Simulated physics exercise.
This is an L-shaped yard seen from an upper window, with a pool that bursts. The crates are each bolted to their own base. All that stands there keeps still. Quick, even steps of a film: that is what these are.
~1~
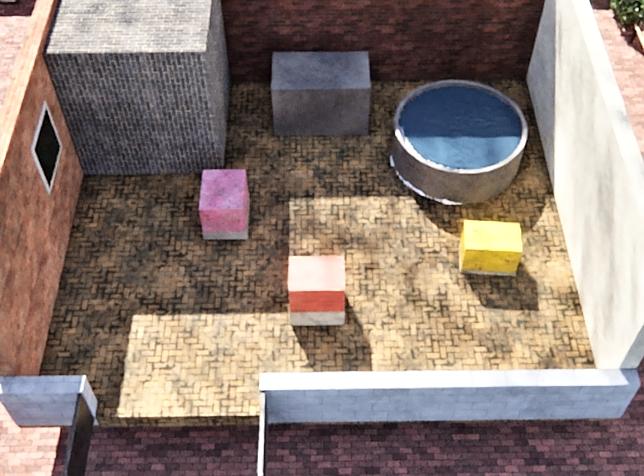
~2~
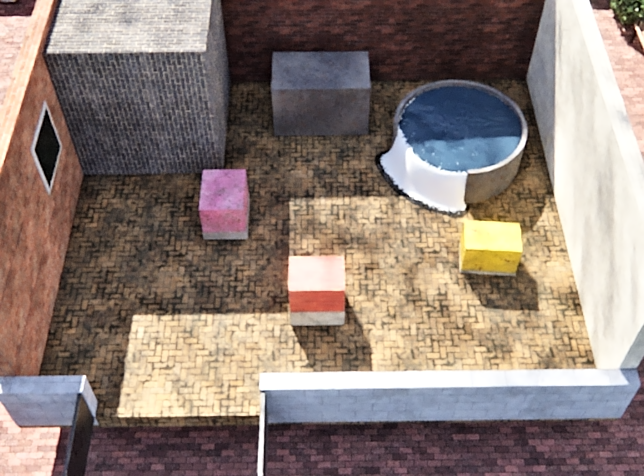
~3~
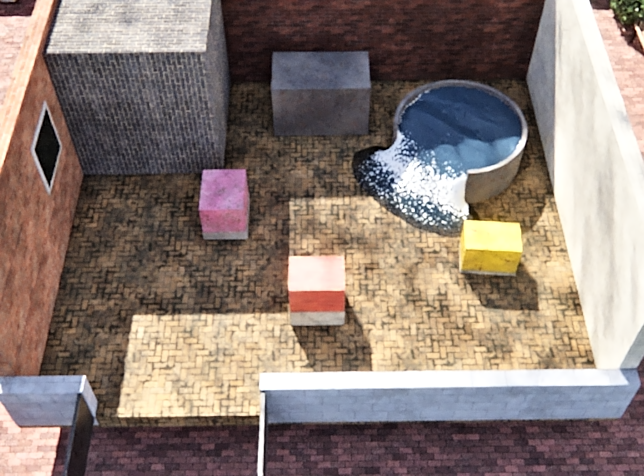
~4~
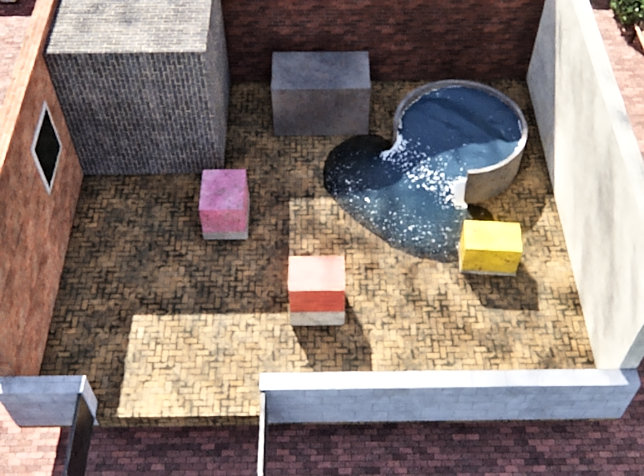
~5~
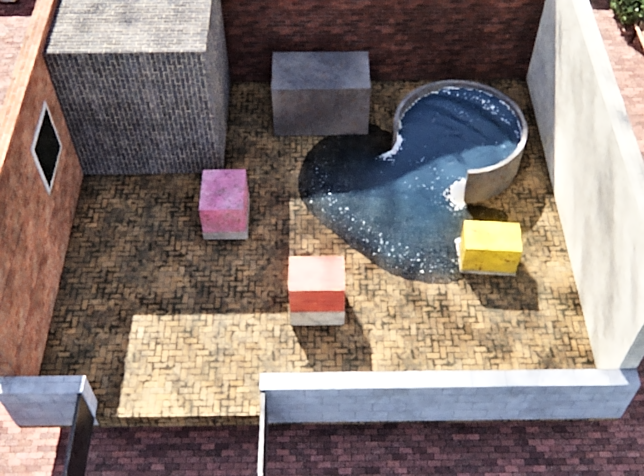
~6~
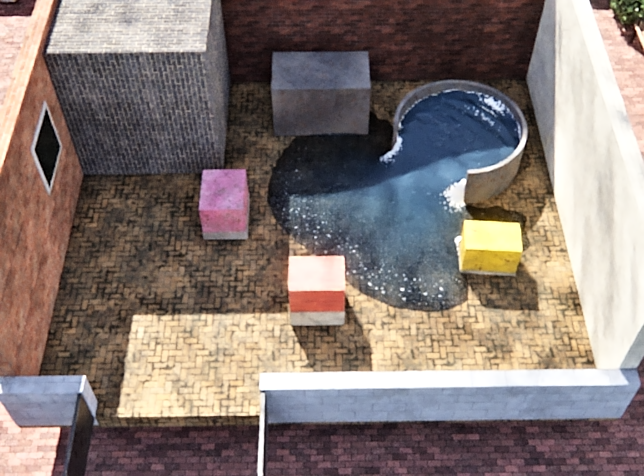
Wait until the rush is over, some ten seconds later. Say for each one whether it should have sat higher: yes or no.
Red crate - no; pink crate - yes; yellow crate - yes.
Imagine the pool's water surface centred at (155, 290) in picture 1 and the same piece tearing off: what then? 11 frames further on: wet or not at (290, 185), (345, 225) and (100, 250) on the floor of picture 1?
As listed: Dry, dry, awash.
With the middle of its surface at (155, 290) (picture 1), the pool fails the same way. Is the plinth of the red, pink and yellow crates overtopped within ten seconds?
Well, the red crate avoids the flood, the pink crate avoids the flood, but the yellow crate avoids the flood.
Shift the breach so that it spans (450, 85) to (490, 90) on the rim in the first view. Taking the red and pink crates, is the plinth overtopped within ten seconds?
One by one: Red remains dry, pink is safe.
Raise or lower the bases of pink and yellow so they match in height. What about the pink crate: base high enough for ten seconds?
Well, the pink one is inundated then.
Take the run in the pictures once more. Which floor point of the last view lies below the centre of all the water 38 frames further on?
It is near (289, 259).
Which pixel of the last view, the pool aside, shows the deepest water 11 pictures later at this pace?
Somewhere near (359, 397), I think.
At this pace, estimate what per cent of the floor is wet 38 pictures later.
That works out at 85 %.
A moment on, water covers 40 % of the floor; the red crate water round its plinth, the pink crate water round its plinth, the yellow crate water round its plinth.
Next, water covers 55 % of the floor; the red crate water round its plinth, the pink crate water round its plinth, the yellow crate water round its plinth.
Then, water covers 75 % of the floor; the red crate water round its plinth, the pink crate water round its plinth, the yellow crate water round its plinth.
Later, water covers 85 % of the floor; the red crate water round its plinth, the pink crate water round its plinth, the yellow crate water round its plinth.
In the end, water covers 100 % of the floor; the red crate stayed above the water, the pink crate was topped, the yellow crate was topped.
